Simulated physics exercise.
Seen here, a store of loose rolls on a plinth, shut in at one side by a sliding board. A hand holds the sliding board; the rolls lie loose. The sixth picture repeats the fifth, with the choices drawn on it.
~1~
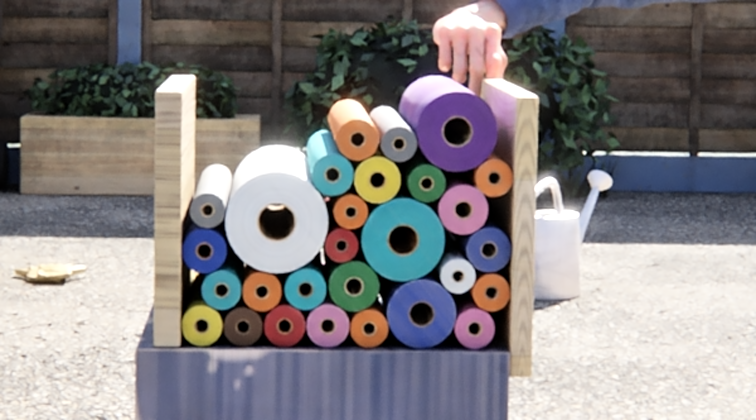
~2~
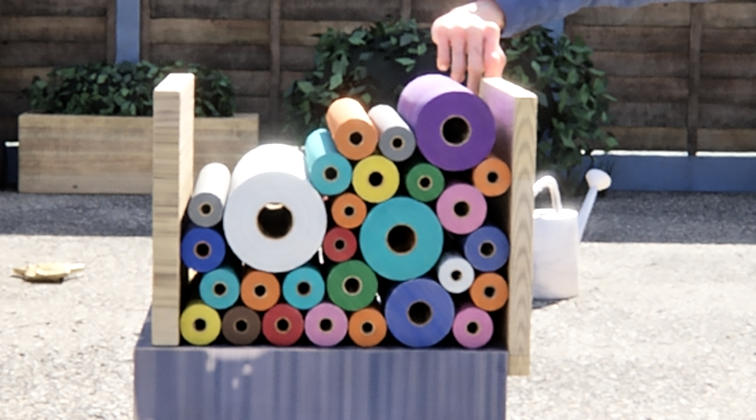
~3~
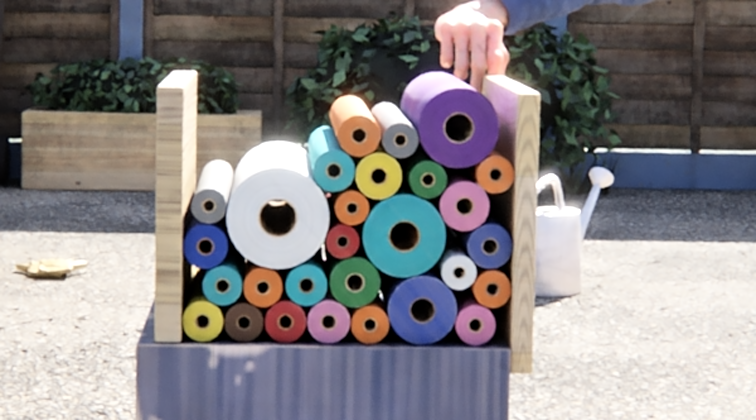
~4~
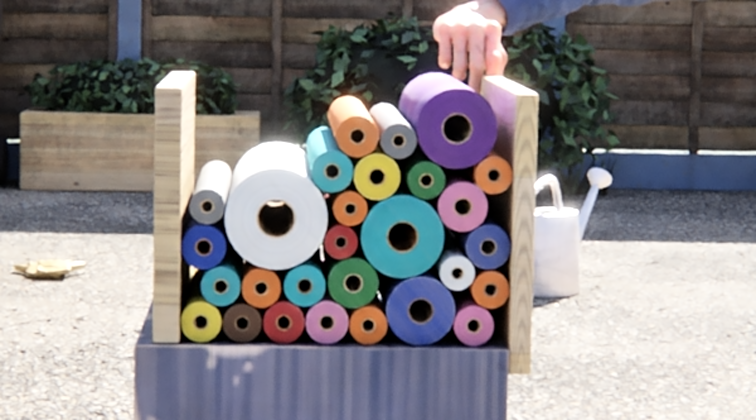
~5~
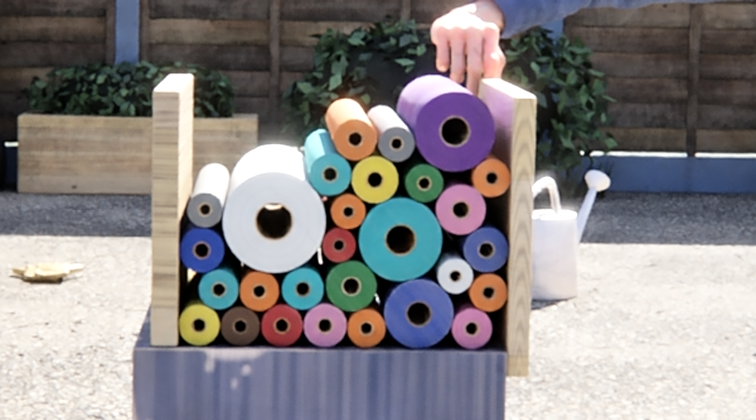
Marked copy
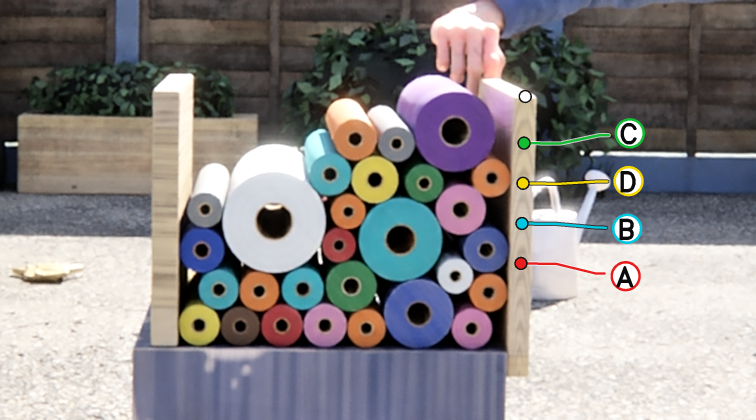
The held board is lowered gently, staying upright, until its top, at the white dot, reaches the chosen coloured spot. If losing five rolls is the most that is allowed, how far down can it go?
Stop at A.
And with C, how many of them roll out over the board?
The count is none.
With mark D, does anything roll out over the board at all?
No, at D.
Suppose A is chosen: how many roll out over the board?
The count is two.
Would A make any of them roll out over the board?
At A: Yes.
On the marked copy, A at (521, 263); B at (522, 223); C at (524, 143); D at (523, 183); the white dot at (525, 97).
With A. Early on, top of the board (511, 172).
Further on, top of the board (509, 259).
At the end, top of the board (509, 262), two out over the board.
As for the rest, B one out over the board; C none out over the board; D none out over the board.
